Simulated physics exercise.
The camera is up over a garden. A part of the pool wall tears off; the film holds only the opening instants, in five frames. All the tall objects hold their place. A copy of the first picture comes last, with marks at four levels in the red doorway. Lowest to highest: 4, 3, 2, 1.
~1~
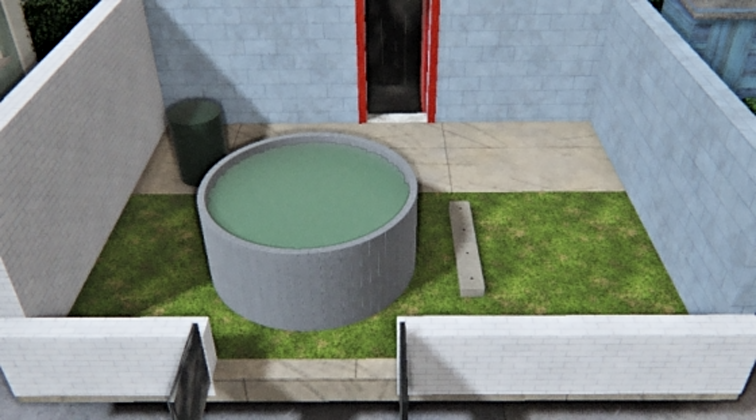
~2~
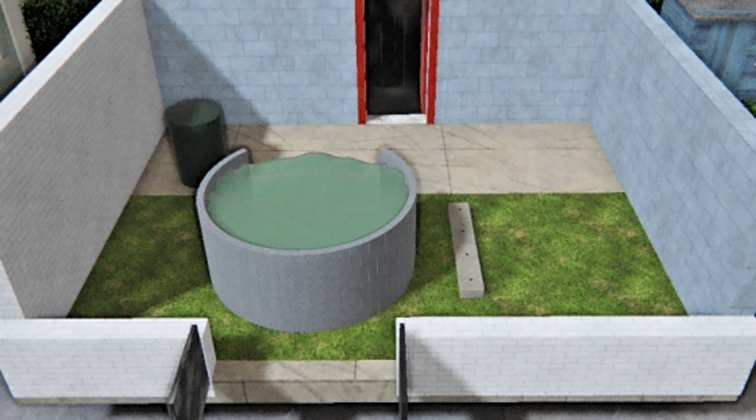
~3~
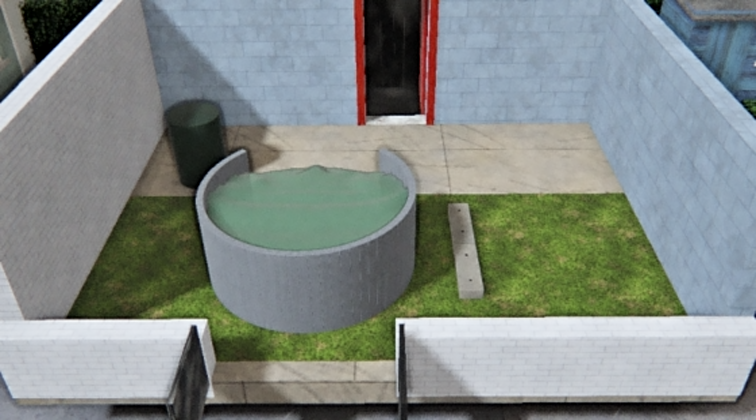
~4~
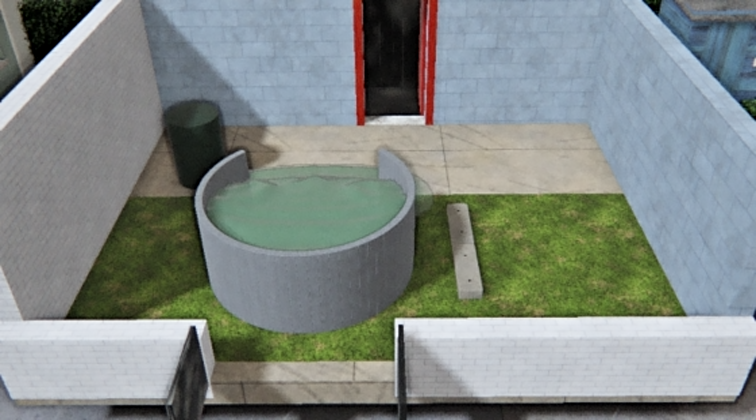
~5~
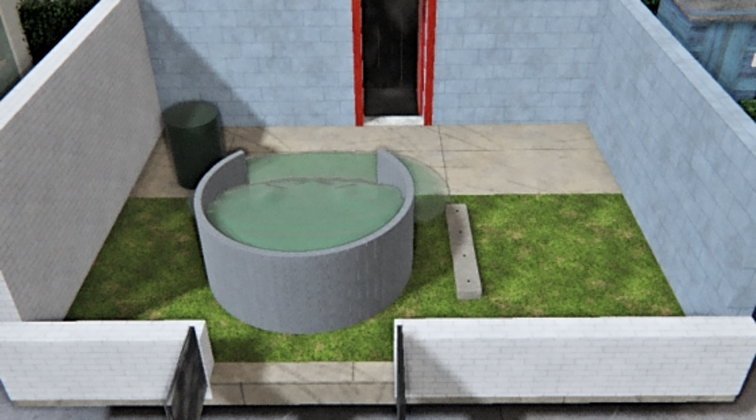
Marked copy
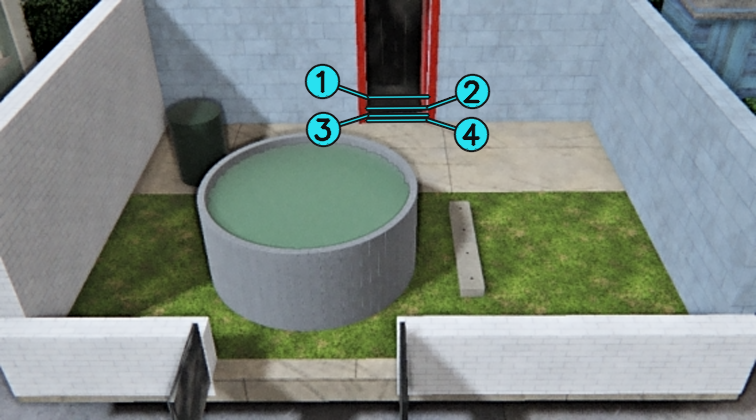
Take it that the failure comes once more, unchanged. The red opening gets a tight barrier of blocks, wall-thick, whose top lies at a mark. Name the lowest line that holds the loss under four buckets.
It is 1.
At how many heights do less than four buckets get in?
One of them.
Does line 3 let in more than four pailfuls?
Yes, it does.
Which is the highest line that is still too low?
2 it is.
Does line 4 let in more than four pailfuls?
Yes.
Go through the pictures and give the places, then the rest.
Water in the pool at rest, its middle at (309, 192); foot of the red doorway at (397, 122); open gate at (302, 313).
Water covers 2 % of the ground, its front hidden from here.
Water covers 5 % of the ground, its front hidden from here.
Water covers 10 % of the ground, its front hidden from here.
Water covers 16 % of the ground and shows as far out as (427, 169).
On the marked copy, 1 at (397, 97); 2 at (397, 108); 3 at (397, 115); 4 at (397, 120); from the bottom up 4, 3, 2, 1.
With 1, a splash gets over, under a bucket.
With 2, about 10 bucketfuls get in.
With 3, dozens of bucketfuls pour in.
With 4, dozens of bucketfuls pour in.
